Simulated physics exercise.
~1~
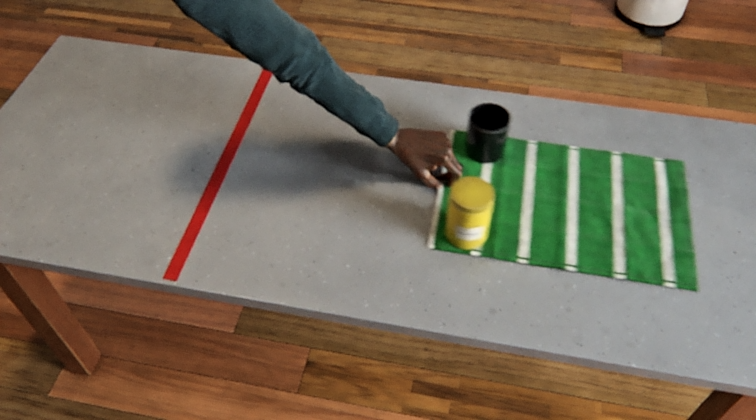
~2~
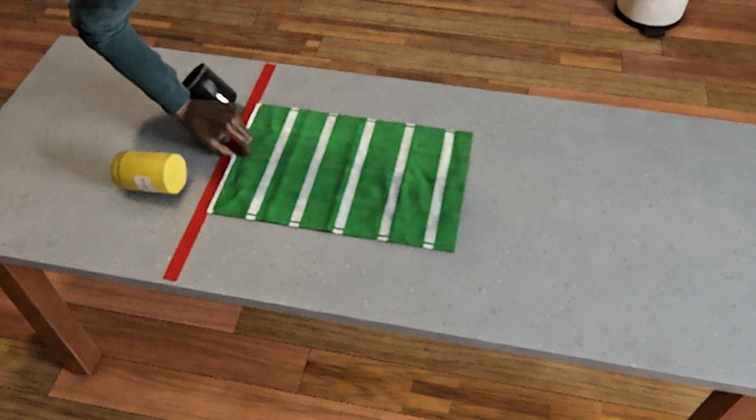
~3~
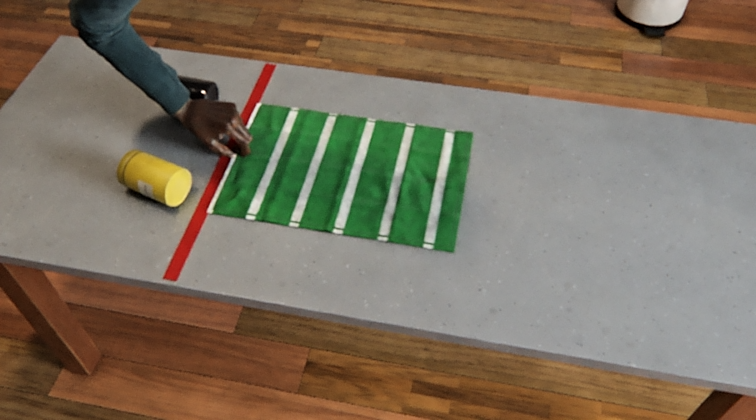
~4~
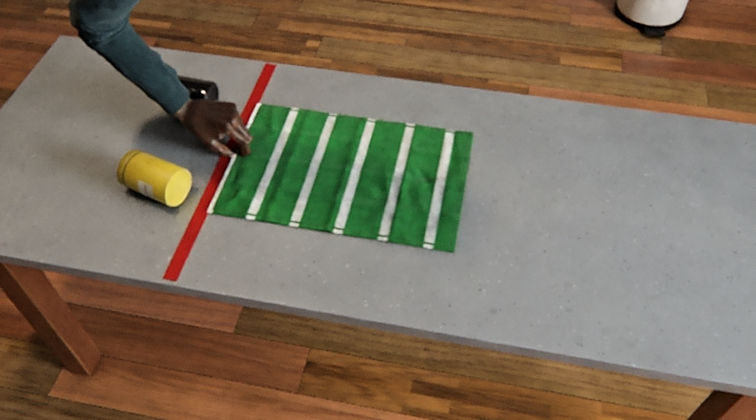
A green towel is pulled left to red tape, and the jar and mug topple beyond it.
